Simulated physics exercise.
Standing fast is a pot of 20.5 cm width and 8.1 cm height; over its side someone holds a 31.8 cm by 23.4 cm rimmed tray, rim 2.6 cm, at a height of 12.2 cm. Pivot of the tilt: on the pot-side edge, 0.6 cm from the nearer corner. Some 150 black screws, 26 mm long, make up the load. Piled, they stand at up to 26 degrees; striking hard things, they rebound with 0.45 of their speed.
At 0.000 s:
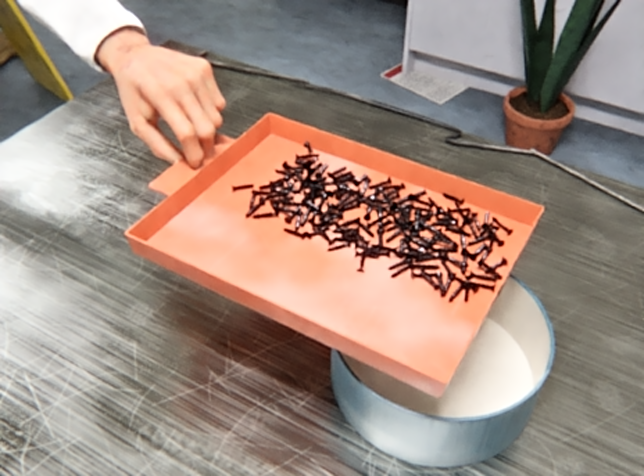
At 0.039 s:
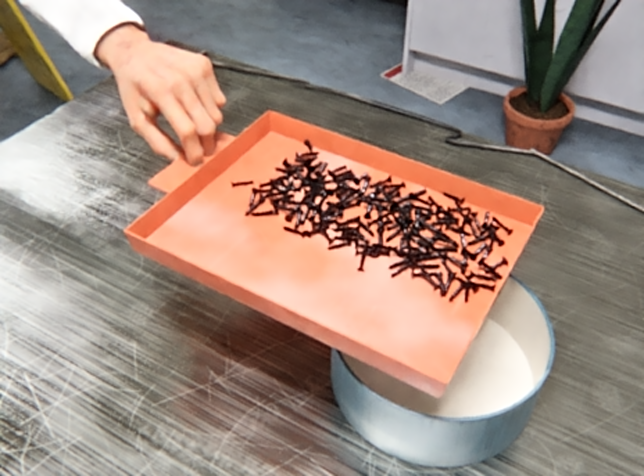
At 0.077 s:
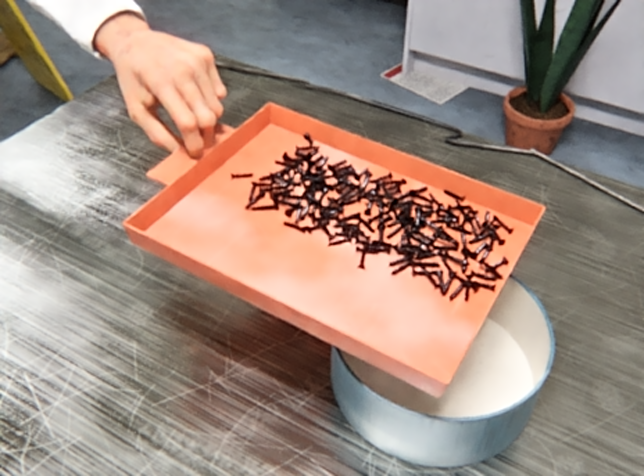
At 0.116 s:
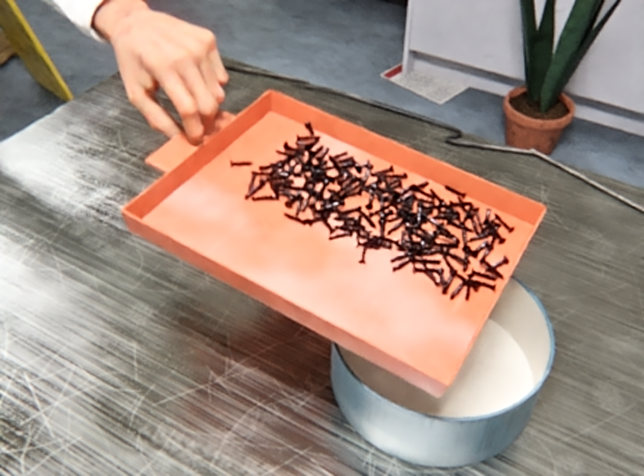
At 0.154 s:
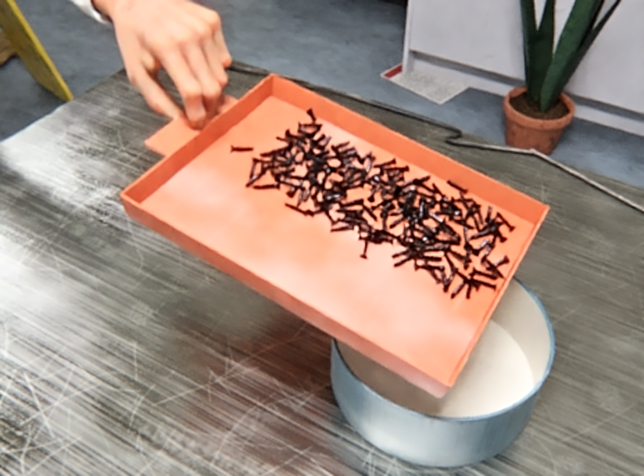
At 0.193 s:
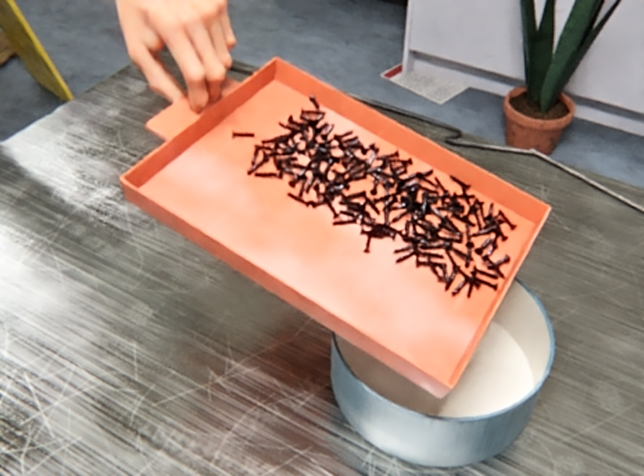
An orange rimmed tray scattered with small black screws starts out nearly level, its right end over a pale blue pot on a scratched table. A hand at the left end lifts that side, slowly at first and then faster, tilting the tray down toward the pot while the screws keep their places on it.
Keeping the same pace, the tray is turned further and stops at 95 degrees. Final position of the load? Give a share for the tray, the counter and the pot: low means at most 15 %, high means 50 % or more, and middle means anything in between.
Shares: Left on the tray low, counter high, pot middle.
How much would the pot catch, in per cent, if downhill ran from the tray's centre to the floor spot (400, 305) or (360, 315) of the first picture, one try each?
Estimate: Some 0 % and some 0 % respectively.
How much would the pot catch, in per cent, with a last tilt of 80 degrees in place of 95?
Roughly 10 %.
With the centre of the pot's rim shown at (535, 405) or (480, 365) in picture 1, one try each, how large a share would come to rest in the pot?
Spot one: Some 70 per cent; spot two: Some 70 per cent.
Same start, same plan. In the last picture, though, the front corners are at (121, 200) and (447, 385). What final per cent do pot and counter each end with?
Per cent by place - pot 0, counter 95.
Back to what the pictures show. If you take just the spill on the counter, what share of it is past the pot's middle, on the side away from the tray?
100 %.
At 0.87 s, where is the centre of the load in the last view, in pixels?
Roughly (535, 292).
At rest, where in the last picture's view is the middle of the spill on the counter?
Roughly at pixel (592, 407) in the last view.
Then, at 0.60 s, tilt 52 degrees; the tray holds 100 %, the pot 0 %.
Then, at 0.87 s, tilt 79 degrees; the tray holds 60 %, the pot 5 %.
Then, at 1.25 s, tilt 95 degrees; the tray holds 30 %, the pot 15 %.
At rest (2.5 s), tray 5 %, counter 65 %, pot 30 %.
